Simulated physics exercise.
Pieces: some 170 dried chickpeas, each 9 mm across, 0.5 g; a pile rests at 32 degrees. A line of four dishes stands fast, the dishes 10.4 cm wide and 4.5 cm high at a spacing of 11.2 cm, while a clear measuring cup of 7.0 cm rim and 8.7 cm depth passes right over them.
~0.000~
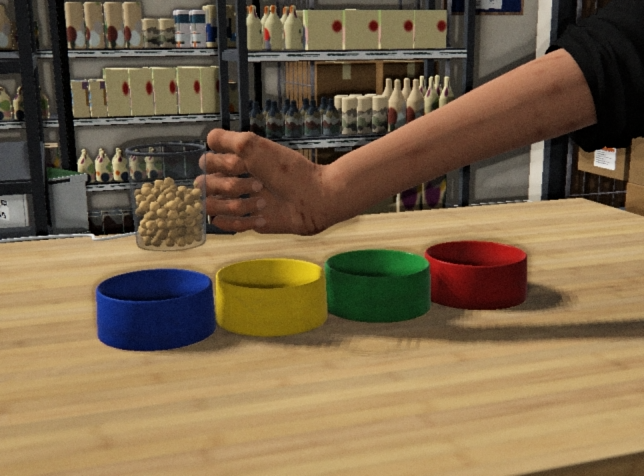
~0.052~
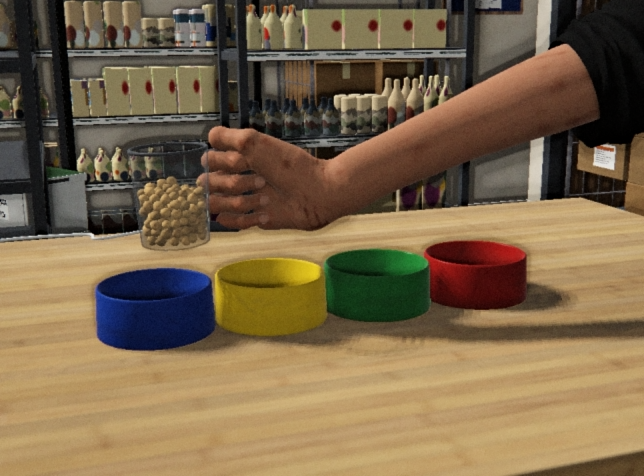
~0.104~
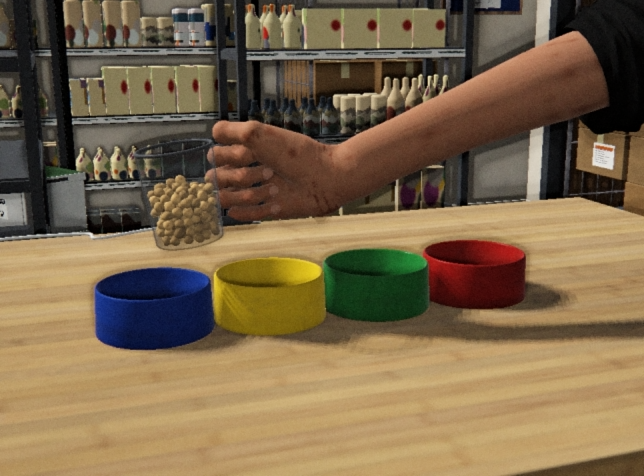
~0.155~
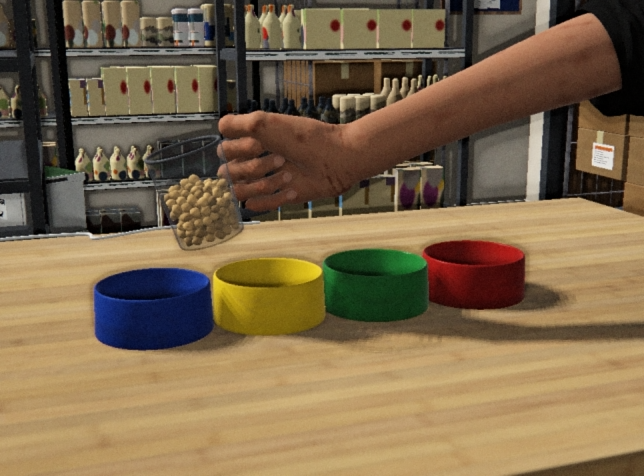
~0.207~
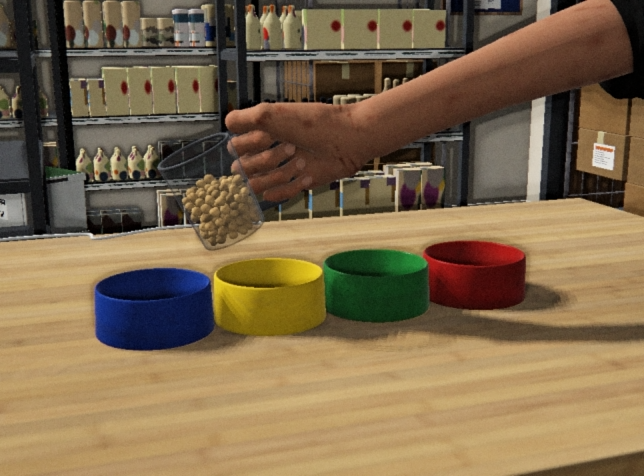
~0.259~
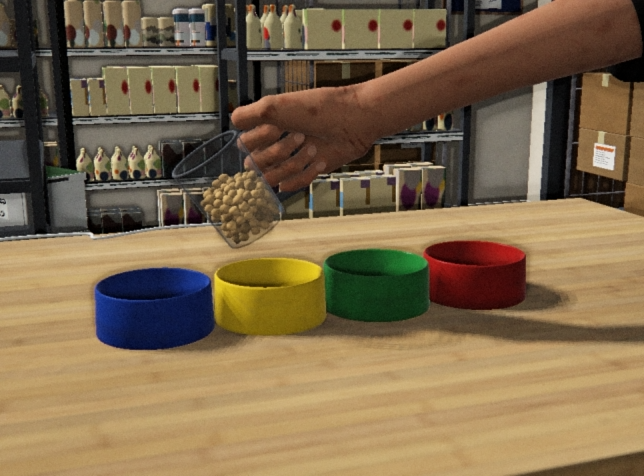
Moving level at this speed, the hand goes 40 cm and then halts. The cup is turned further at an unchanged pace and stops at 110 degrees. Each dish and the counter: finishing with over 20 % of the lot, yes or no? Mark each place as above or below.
Marks: Red above, blue below, green above, yellow below, counter below.
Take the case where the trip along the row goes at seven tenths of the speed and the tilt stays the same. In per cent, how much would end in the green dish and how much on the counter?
Green 40, counter 10.
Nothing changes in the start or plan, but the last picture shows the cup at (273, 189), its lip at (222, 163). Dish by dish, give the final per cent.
Red 100, blue 0, green 0, yellow 0.
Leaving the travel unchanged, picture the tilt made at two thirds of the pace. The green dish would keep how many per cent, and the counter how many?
Result - green: 10; counter: 0.
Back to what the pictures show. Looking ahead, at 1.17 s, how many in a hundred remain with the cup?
Roughly 30 per cent.
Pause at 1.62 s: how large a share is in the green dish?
I'd put it at about 55 % by that time.
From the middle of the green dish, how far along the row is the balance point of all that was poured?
Offset: About 5 cm, rightward.
After 0.80 s, tilt 110 degrees; cup holds 90 %, green 10 %.
After 1.17 s, tilt 110 degrees; cup holds 30 %, red 10 %, green 55 %.
After 1.62 s, tilt 110 degrees; cup holds 5 %, red 35 %, green 55 %.
In the end, at 2.2 s, red 40 %, blue 0 %, green 55 %, yellow 0 %, counter 0 %.
